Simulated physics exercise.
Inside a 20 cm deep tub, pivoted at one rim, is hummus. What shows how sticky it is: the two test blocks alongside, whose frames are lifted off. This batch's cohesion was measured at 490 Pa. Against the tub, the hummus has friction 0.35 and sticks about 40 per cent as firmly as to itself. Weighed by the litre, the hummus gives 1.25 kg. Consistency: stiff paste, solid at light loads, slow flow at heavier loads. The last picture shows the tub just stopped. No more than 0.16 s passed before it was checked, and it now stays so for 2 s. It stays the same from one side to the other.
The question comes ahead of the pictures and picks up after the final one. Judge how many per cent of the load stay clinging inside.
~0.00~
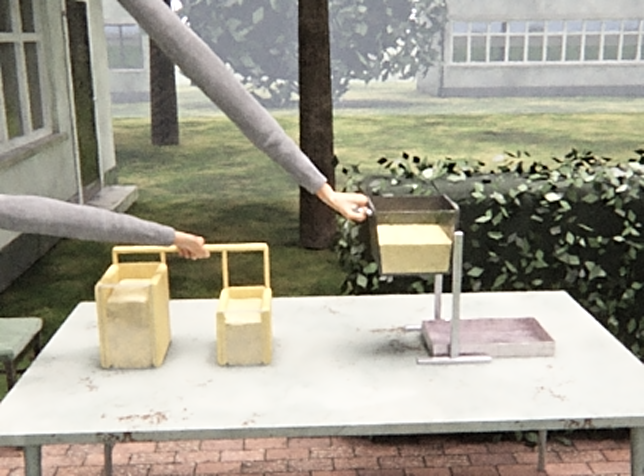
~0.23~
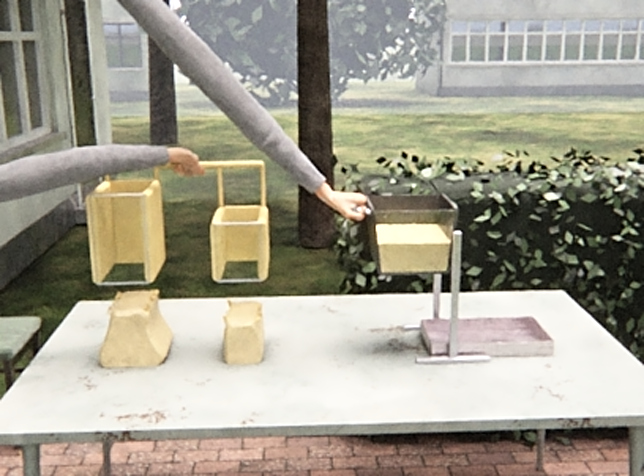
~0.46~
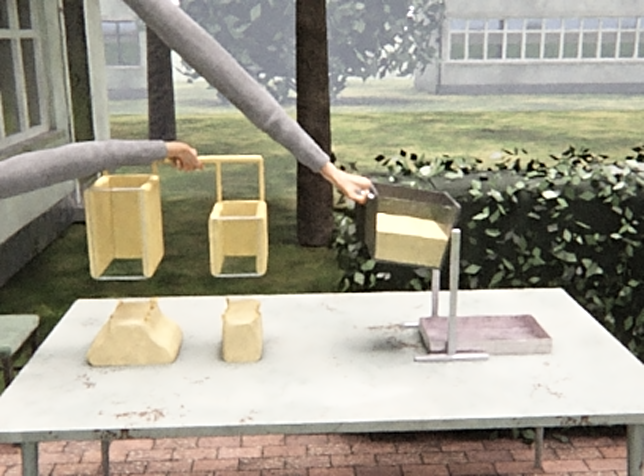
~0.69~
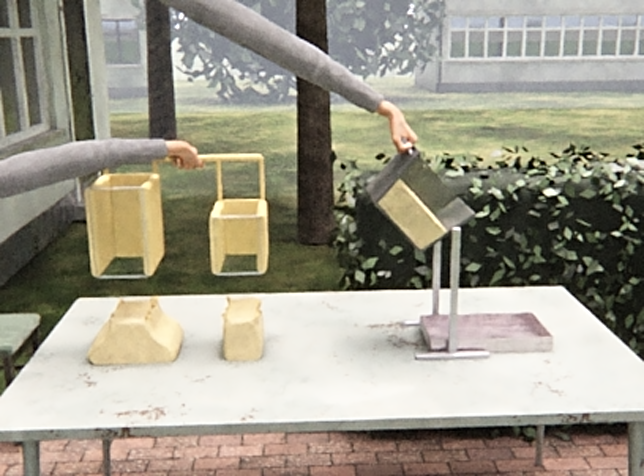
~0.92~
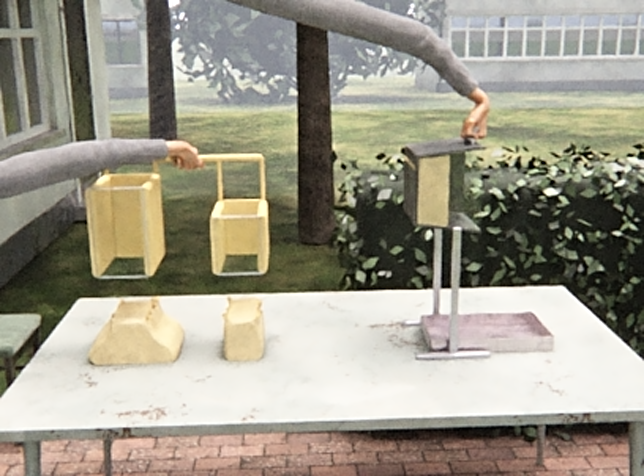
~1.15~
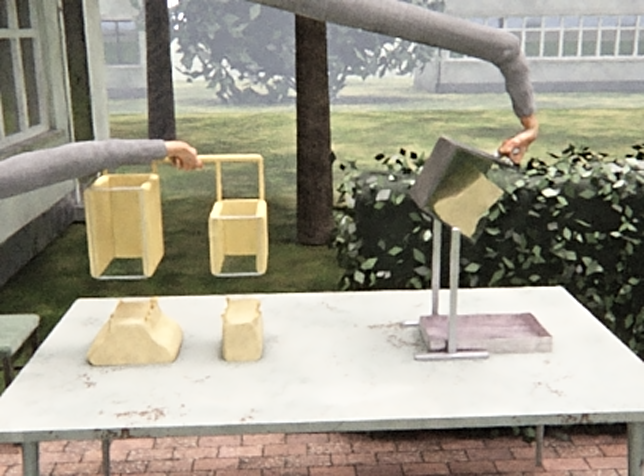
I would put it at about 0 percent.
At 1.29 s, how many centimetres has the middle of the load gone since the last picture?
The distance comes to some 17 cm.
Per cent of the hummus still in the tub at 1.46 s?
I'd say close to 0 %.
After 1.29 s, the tub is at 118 degrees and holds 16 %.
After 1.46 s, the tub is at 118 degrees and holds 0 %.
After 1.63 s, the tub is at 118 degrees and holds 0 %.
After 1.80 s, the tub is at 118 degrees and holds 0 %.
After 3.15 s, the tub is at 118 degrees and holds 0 %.
